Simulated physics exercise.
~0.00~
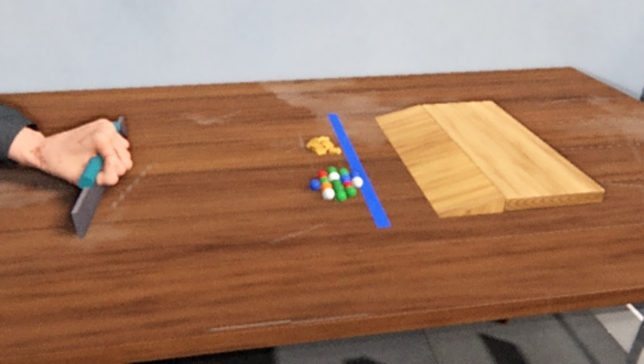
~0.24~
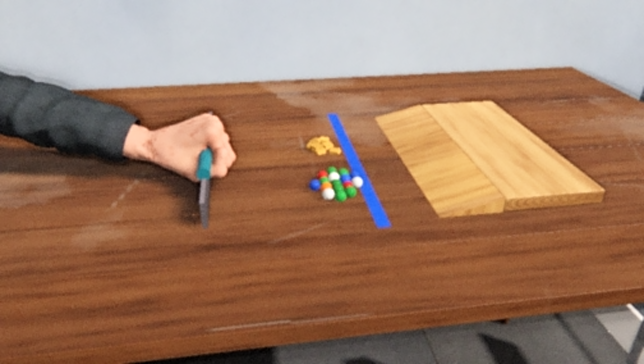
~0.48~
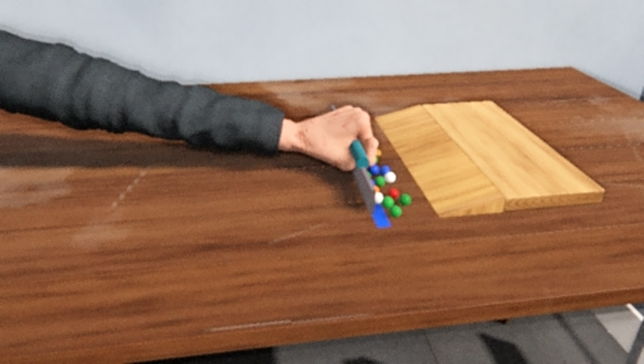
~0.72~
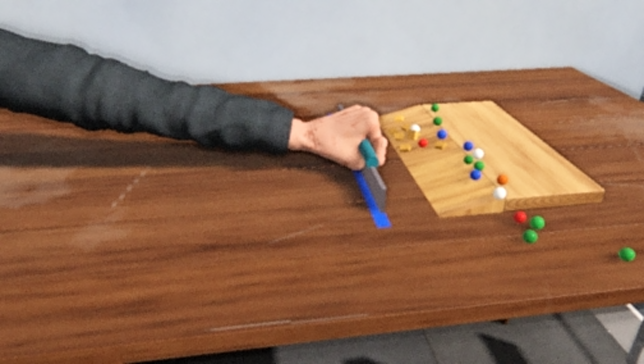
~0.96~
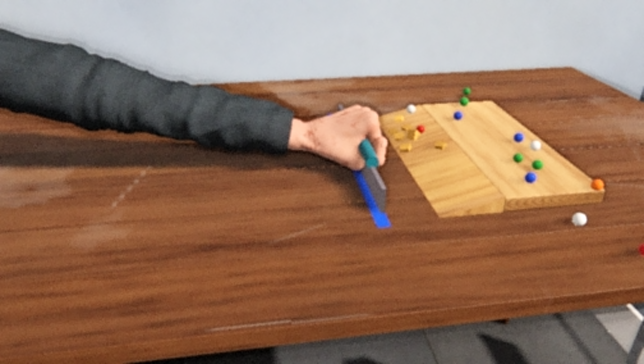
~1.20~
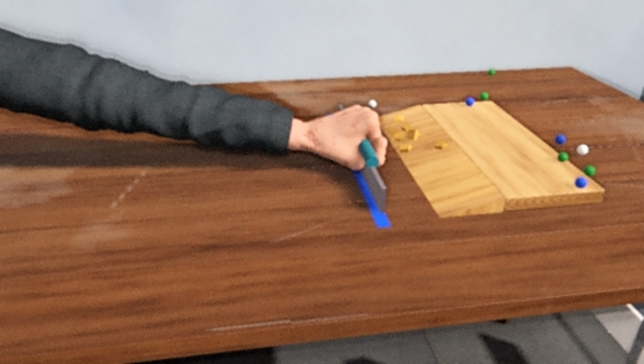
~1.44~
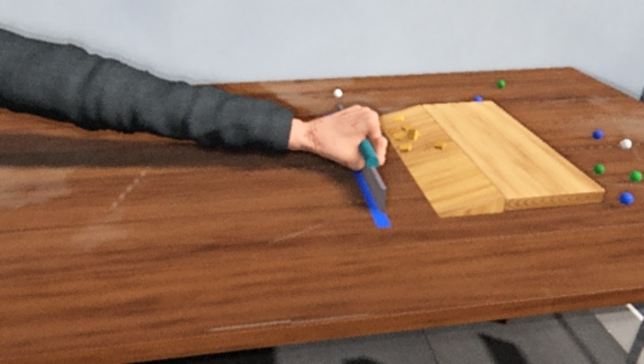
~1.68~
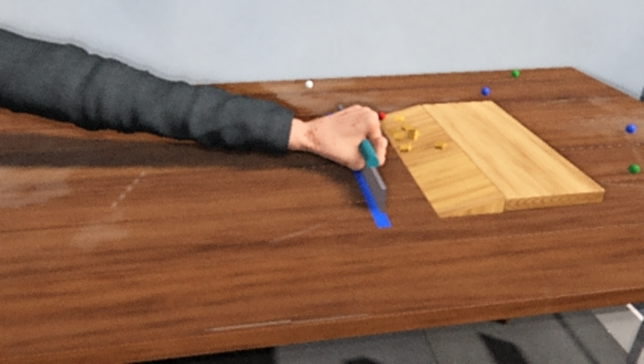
A hand slid a scraper right across a wooden table, pushing colorful balls and small yellow bits until it stopped at the blue tape; the balls rolled on, mostly over the wooden ramp and slab and away, while the yellow bits stayed on the ramp.
